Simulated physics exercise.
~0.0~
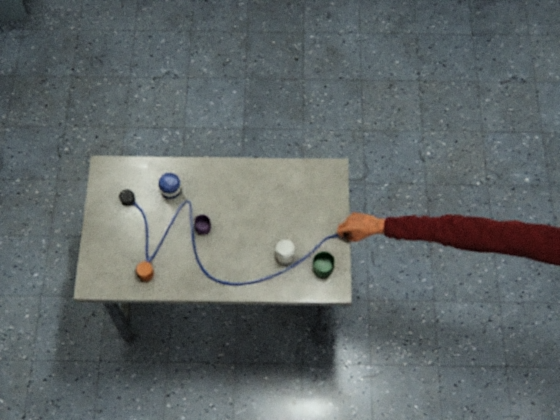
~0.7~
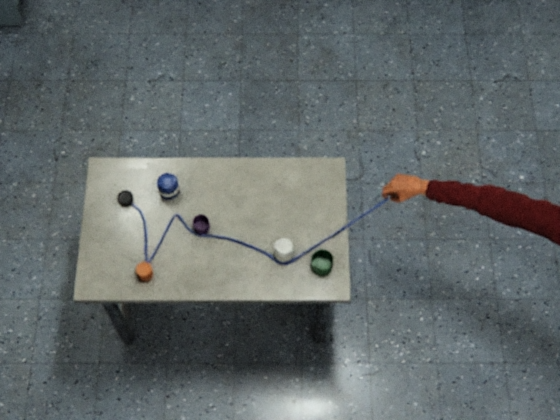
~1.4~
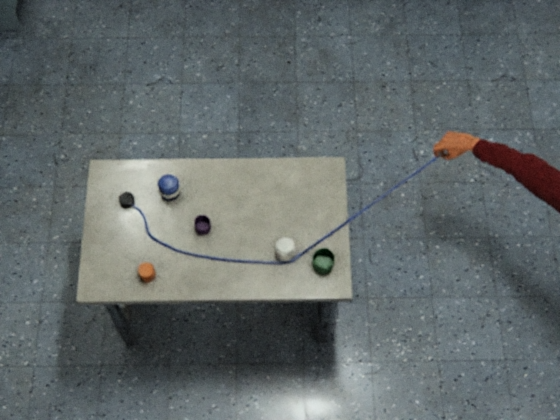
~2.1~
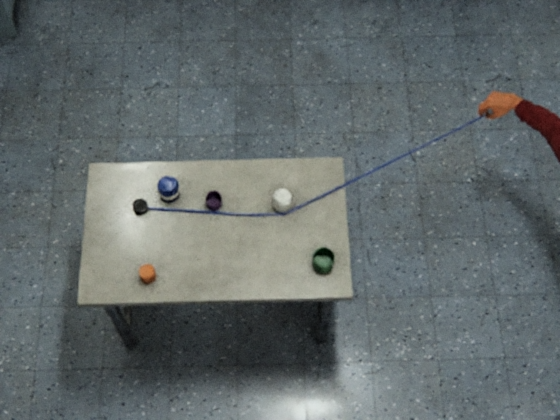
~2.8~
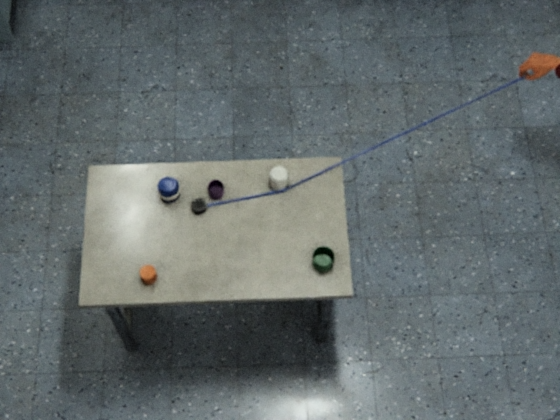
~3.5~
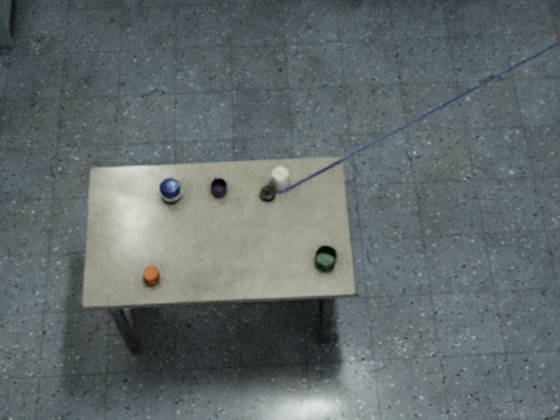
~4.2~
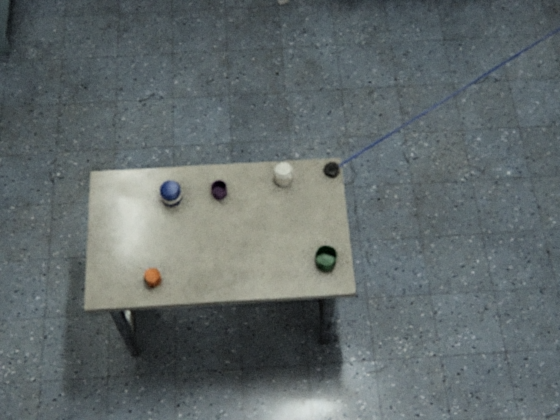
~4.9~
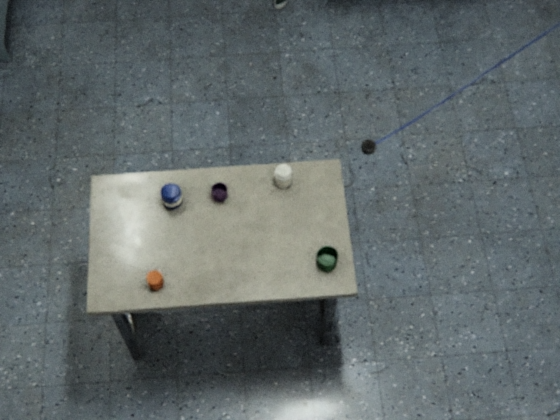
Hand in red sleeve pulling a blue cord rightward, shifting white and purple containers and dragging a black object off a table.
